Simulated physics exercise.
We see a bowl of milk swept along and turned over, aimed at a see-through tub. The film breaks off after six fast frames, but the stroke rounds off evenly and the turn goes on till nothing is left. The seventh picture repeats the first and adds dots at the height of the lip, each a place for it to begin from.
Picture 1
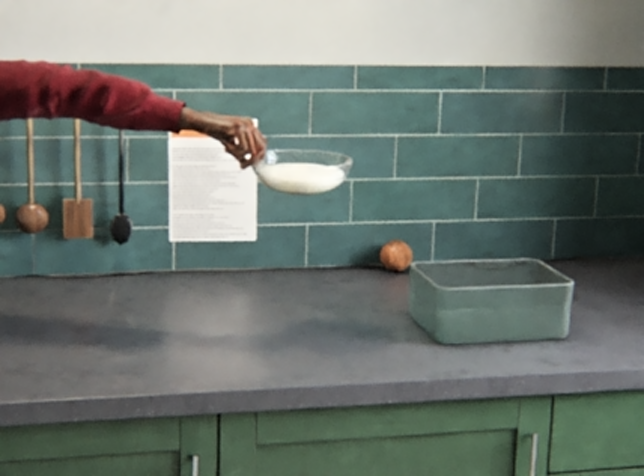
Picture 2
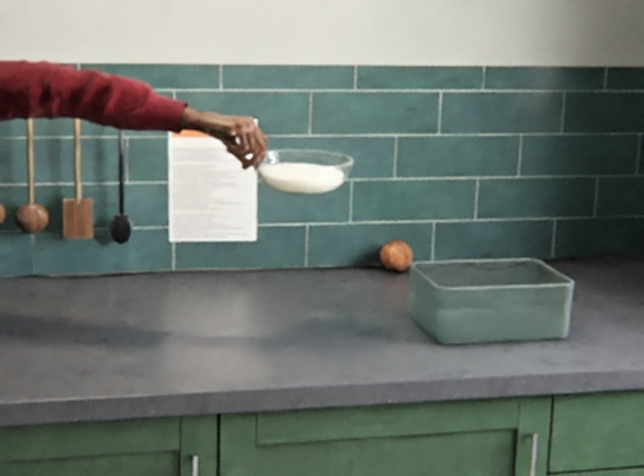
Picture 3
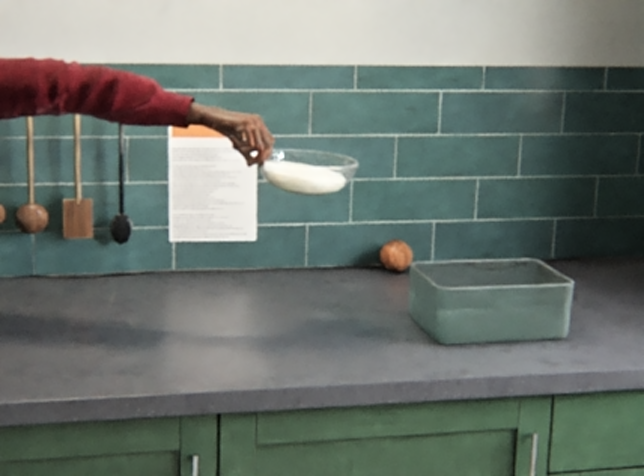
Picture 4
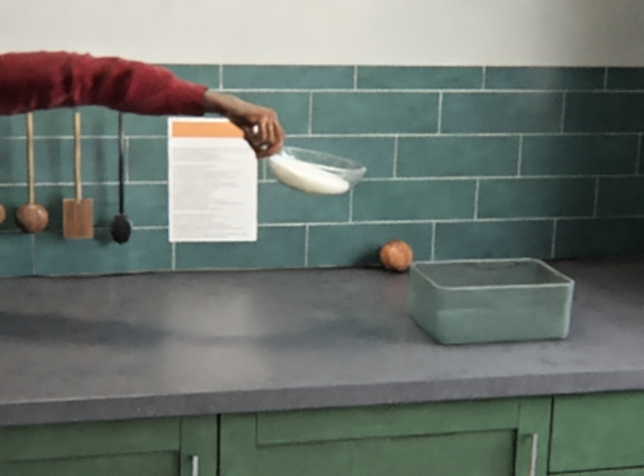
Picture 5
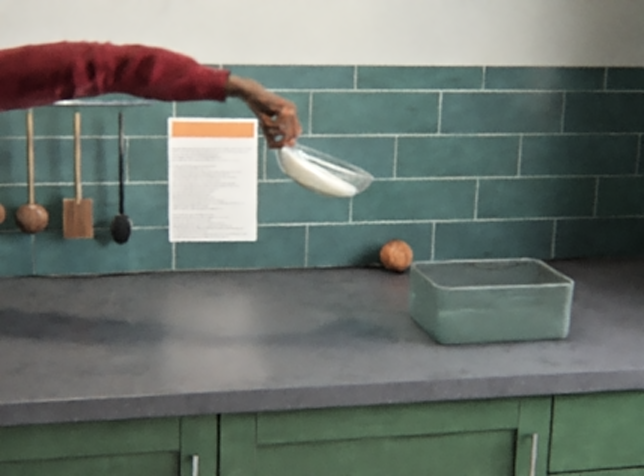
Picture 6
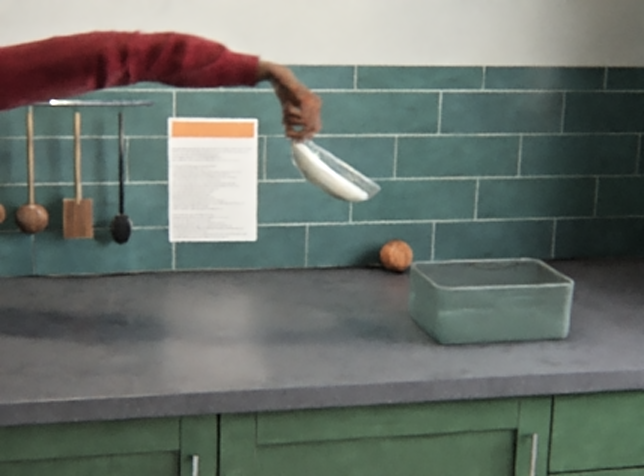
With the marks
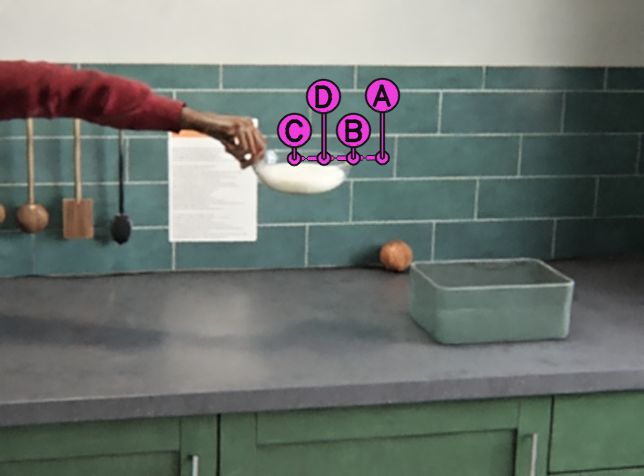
In a green-tiled kitchen, a red-sleeved arm holds a clear bowl of milk, then moves it slightly right, tilting it steadily.
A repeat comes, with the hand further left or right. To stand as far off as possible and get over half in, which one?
Spot D just does it.
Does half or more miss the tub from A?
No, not at all.
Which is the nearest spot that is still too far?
It is C.
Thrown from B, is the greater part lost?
No, that is safe.
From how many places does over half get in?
Three.
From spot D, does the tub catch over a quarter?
Yes.
In magenta, A at (382, 157); B at (353, 158); C at (294, 158); D at (323, 158).
With A, about 76 % lands in the tub, 6 % falls short and 18 % goes beside or beyond.
With B, about 80 % lands in the tub, 6 % falls short and 14 % goes beside or beyond.
With C, about 16 % lands in the tub, 78 % falls short and 6 % goes beside or beyond.
With D, about 78 % lands in the tub, 11 % falls short and 11 % goes beside or beyond.
